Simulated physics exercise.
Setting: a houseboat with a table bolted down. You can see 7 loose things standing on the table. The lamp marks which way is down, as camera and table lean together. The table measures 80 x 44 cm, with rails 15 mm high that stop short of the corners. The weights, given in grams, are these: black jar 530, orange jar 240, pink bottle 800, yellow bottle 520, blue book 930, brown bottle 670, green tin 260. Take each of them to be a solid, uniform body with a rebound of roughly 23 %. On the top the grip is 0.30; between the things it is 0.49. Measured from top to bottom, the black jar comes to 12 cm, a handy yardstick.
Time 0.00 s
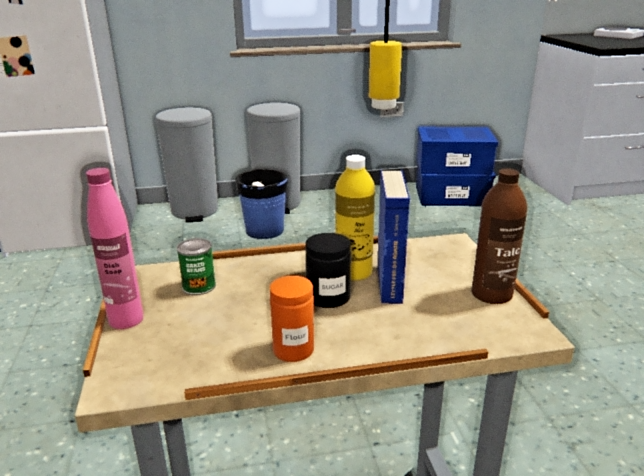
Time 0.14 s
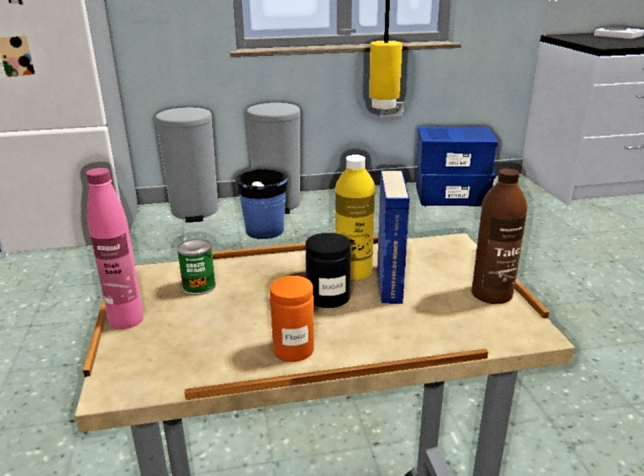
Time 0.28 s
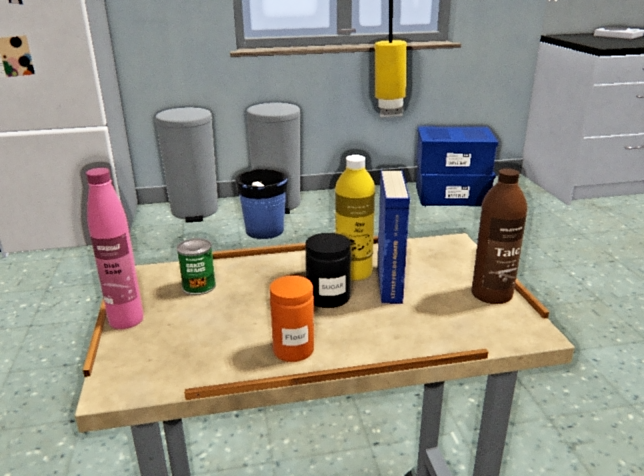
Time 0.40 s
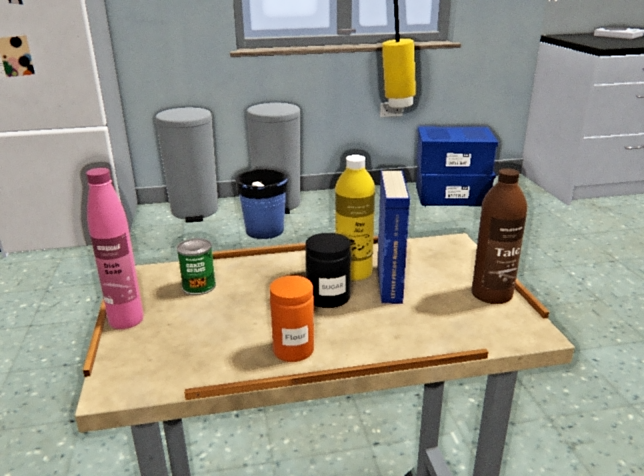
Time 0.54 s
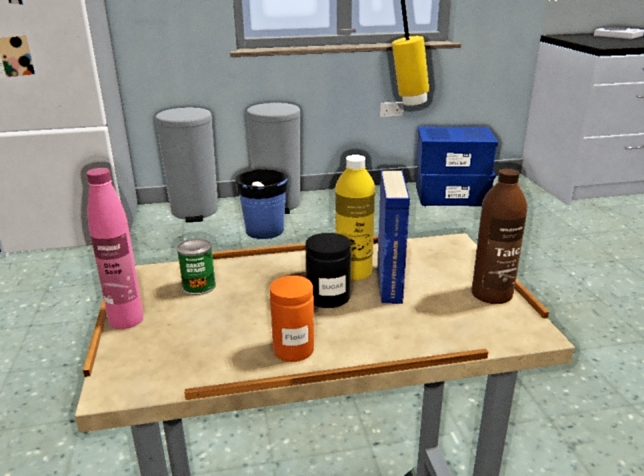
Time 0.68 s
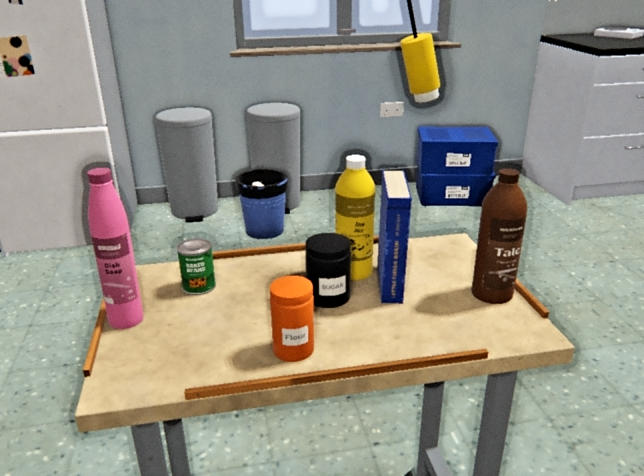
A table holding seven things, among them bottles, jars, a green tin and a blue book, stayed in place while the yellow object hanging behind it swung slowly to the right.
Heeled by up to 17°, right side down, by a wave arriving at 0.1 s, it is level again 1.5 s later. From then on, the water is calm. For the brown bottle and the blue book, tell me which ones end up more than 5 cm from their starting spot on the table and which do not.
Outcome: Brown bottle: Out of position, blue book: Out of position.
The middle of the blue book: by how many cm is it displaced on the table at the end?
About 17 cm.
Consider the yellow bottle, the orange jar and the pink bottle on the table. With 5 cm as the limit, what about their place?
The yellow bottle holds its spot; the orange jar stays put; the pink bottle leaves its spot.
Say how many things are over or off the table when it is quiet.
It adds up to 3.
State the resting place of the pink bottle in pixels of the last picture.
Its middle settles close to pixel (234, 288).
After 1.08 s, boat heeled 13°, right side down; blue book 54° off its base near (444, 249); brown bottle 21° off its base near (528, 234); pink bottle 32° off its base.
After 1.28 s, boat heeled 7°, right side down; brown bottle now off the table; blue book 70° off its base near (458, 259); pink bottle on its side.
After 1.58 s, boat level; blue book on its side near (464, 272); pink bottle on its side; black jar moved 7 cm.
In the end (3.7 s), off the table, brown bottle; toppled on the table, pink bottle and blue book; not toppled but over 5 cm from the start, black jar; the other 3 under 5 cm from the start. At the end, from the last picture's camera, blue book near (464, 272).
